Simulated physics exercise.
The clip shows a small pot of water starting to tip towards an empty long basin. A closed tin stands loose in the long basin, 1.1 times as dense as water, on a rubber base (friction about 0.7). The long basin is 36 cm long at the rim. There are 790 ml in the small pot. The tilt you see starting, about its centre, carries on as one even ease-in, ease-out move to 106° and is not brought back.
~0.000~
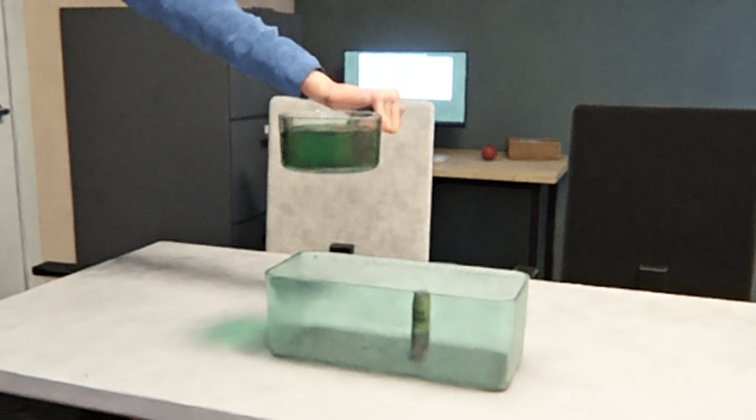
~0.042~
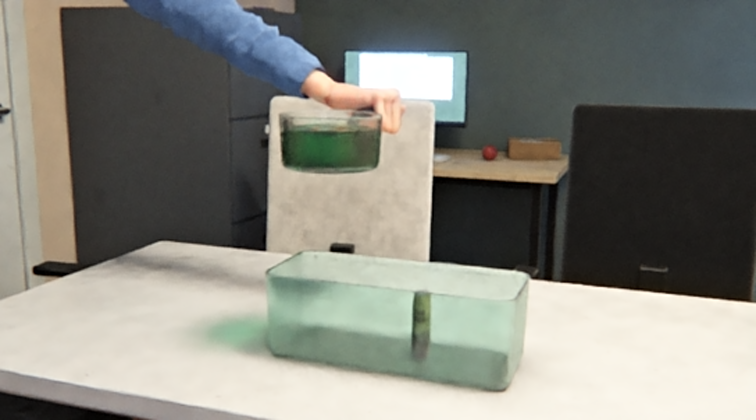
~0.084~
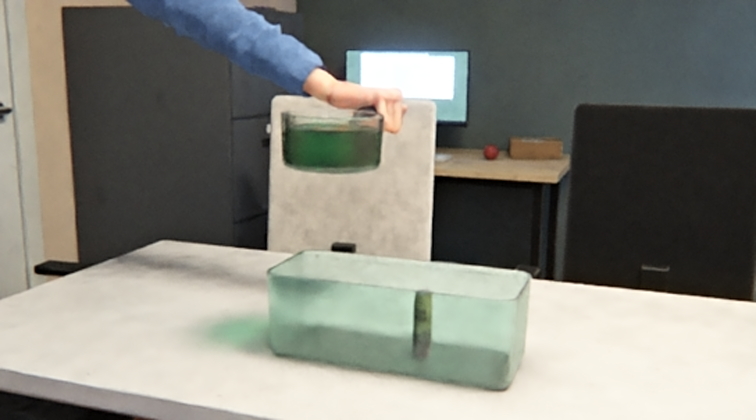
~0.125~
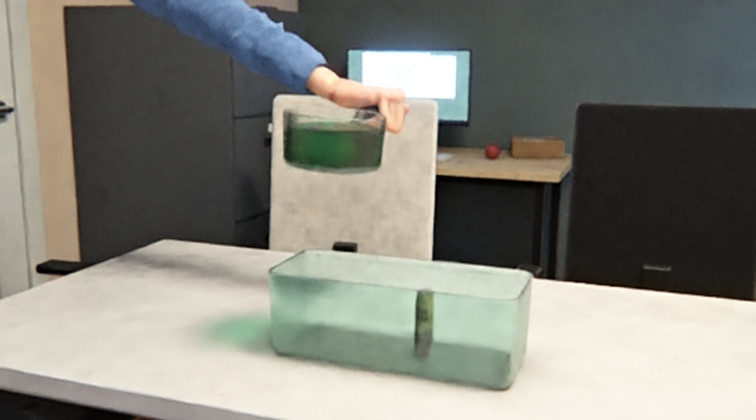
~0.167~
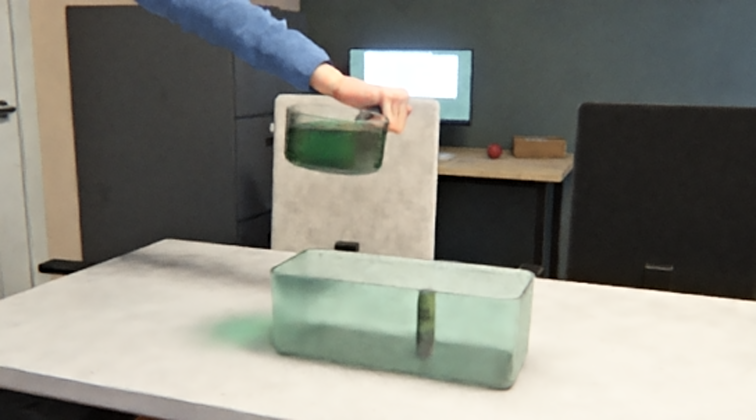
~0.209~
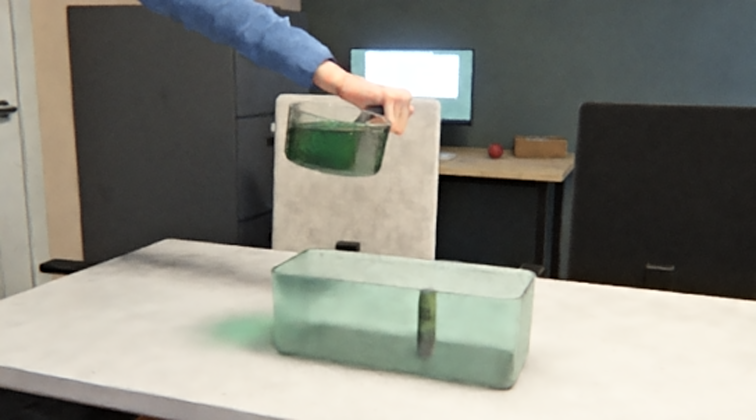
In an office, a hand in a blue sleeve holds a small clear pot of green liquid above a white table, where a long glassy basin stands with a dark green upright object inside. The pot stays level at first, then tilts slightly, its right side dipping, while the basin stays still.
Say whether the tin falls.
The tin falls.
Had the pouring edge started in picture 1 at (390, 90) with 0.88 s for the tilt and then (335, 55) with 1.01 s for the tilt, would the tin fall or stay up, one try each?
First it falls; then it goes over.
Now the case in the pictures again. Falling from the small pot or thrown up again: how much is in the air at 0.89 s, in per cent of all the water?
Some 16 per cent.
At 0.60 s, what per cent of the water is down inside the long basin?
Near 5 in a hundred.
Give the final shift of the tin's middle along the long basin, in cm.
Some 7.0 cm.
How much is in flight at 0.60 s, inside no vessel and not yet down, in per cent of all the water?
About 34 per cent.
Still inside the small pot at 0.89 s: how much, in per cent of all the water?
Some 10 per cent.
By 0.60 s the tilt is 68° and 61 per cent is still to pour; the tin stands where it began.
By 0.89 s the tilt is 102° and 11 per cent is still to pour; the tin stands where it began.
By 1.18 s the tilt is 106° and 0 per cent is still to pour; the tin leans 29°.
By 1.51 s the tilt is 106° and 0 per cent is still to pour; the tin lies on its side.
At rest the tin lies on its side.
